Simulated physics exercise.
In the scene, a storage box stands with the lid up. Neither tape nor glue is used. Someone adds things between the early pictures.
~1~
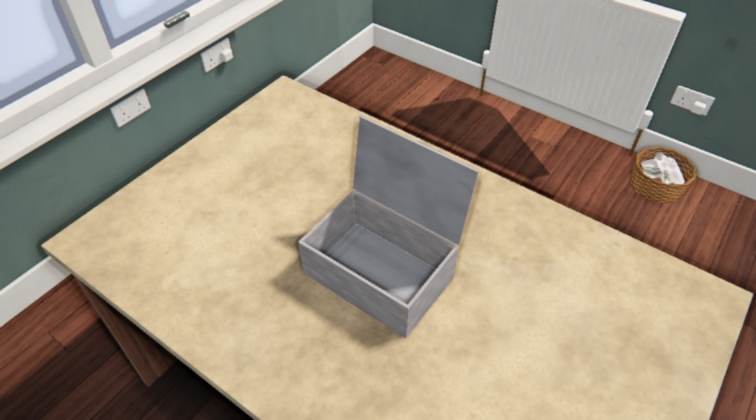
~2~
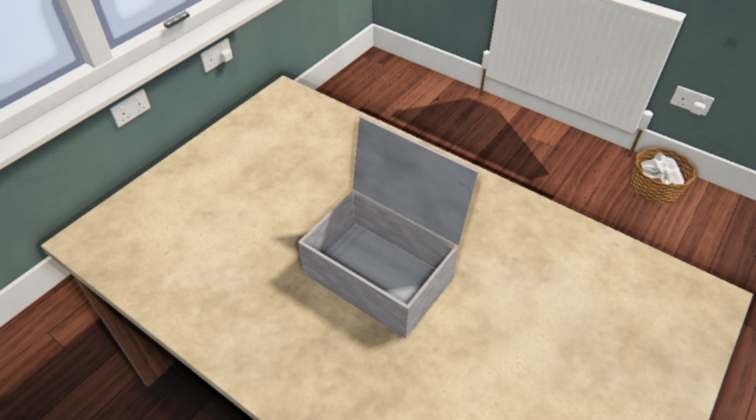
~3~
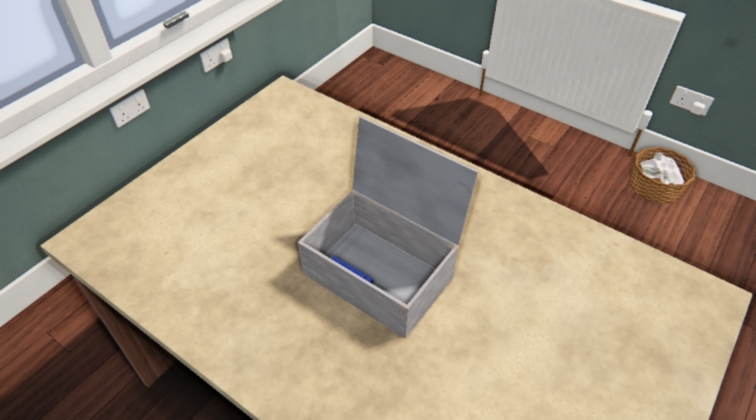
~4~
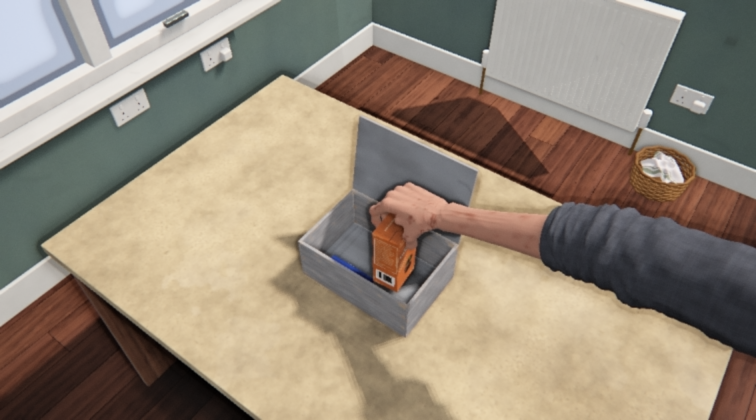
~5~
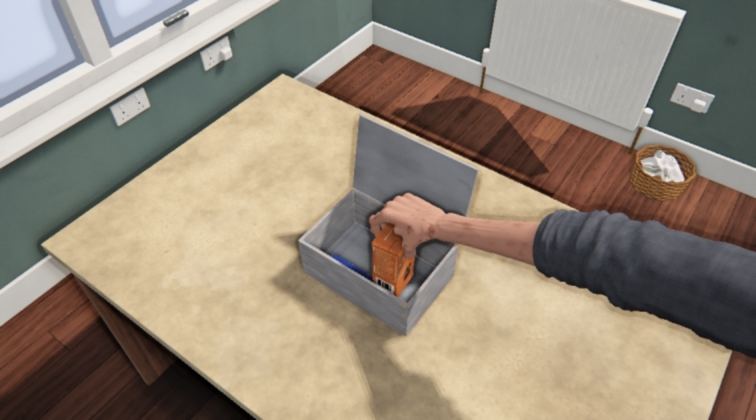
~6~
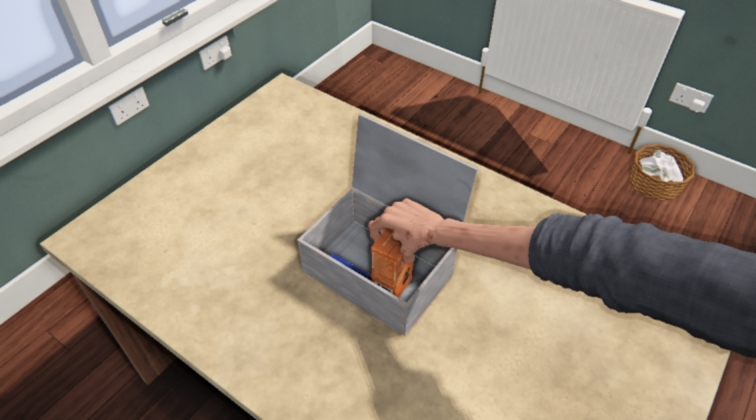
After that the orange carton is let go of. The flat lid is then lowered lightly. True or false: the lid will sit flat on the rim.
False.
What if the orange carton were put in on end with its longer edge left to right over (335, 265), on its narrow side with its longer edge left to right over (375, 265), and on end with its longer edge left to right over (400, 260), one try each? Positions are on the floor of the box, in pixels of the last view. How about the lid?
On the first attempt the lid remains open a bit, on the second it settles shut, and on the third it remains open a bit.
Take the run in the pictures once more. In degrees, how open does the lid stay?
Around 35 degrees.
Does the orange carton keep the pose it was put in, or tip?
Well, the orange carton stays just as set.
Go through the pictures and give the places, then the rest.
In the first frame, the last thing is not in view yet.
In the second frame, the last thing is not in view yet.
In the third frame, the last thing is not in view yet.
In the fourth frame, coming down; orange carton (395, 252).
In the fifth frame, coming down; orange carton (394, 260).
In the sixth frame, in place under the hand; orange carton (393, 264).
Then, 1.10 s past the last view, lid starting down.
Then, 1.50 s past the last view, lid 68° above the rim.
Then, 1.70 s past the last view, lid 46° above the rim.
Then, 1.80 s past the last view, lid 37° above the rim.
Finally, lid 36° above the rim; both still in place. Final places as the last picture's camera would see them, orange carton near (393, 265).
